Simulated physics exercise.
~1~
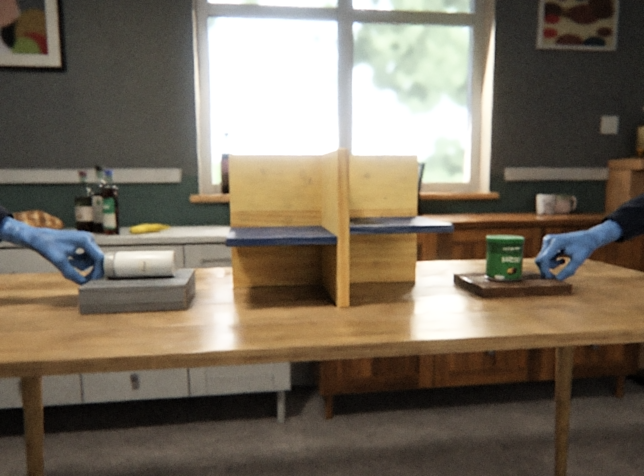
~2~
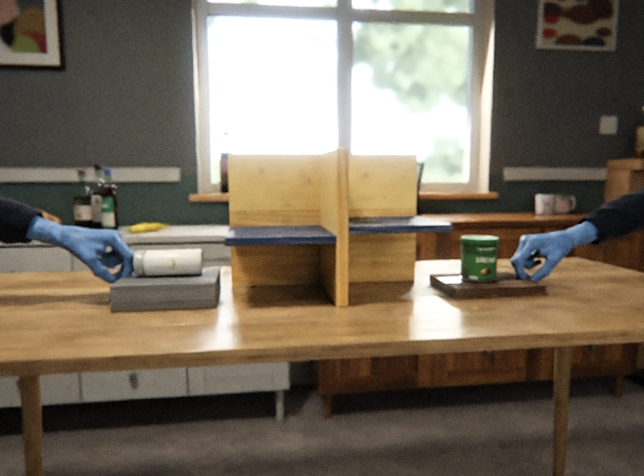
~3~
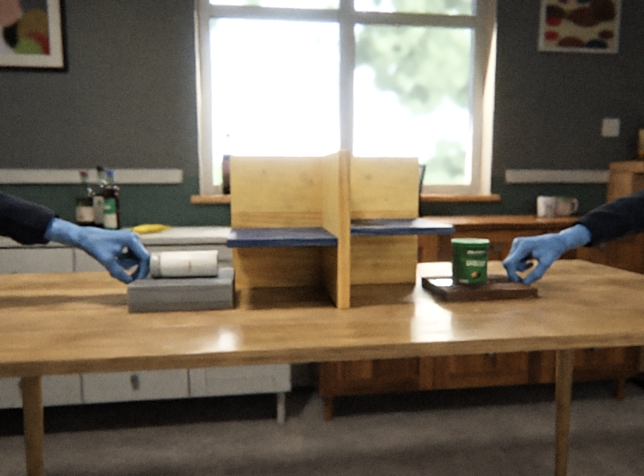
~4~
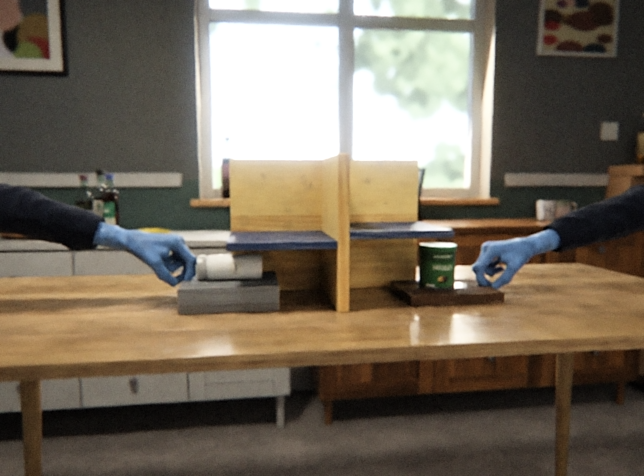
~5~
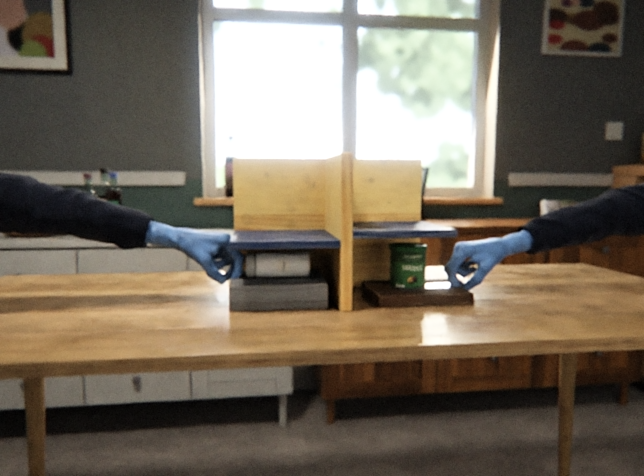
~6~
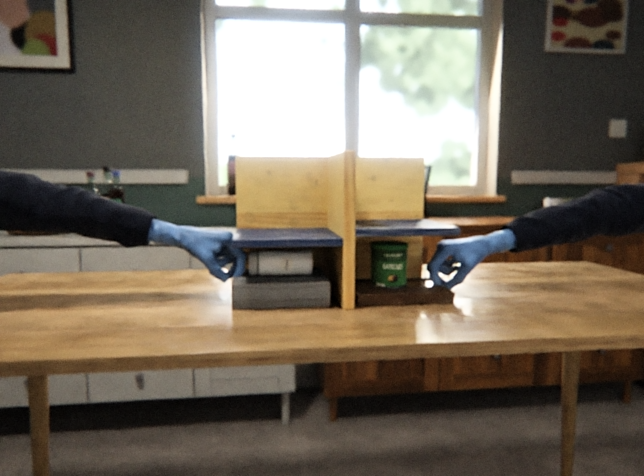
The clip opens on a wooden table holding a rack with a blue shelf on each side of an upright divider, while gloved hands reach in from both edges. On the left, a white shaker lies on its side on a grey board; on the right, a green pot stands on a brown box. The hands push both loads inward, the shaker and pot riding along. The left load slides beneath its shelf and stops, while the right one continues a little farther left. Both items end up under the shelves, having passed below without being moved from their places.
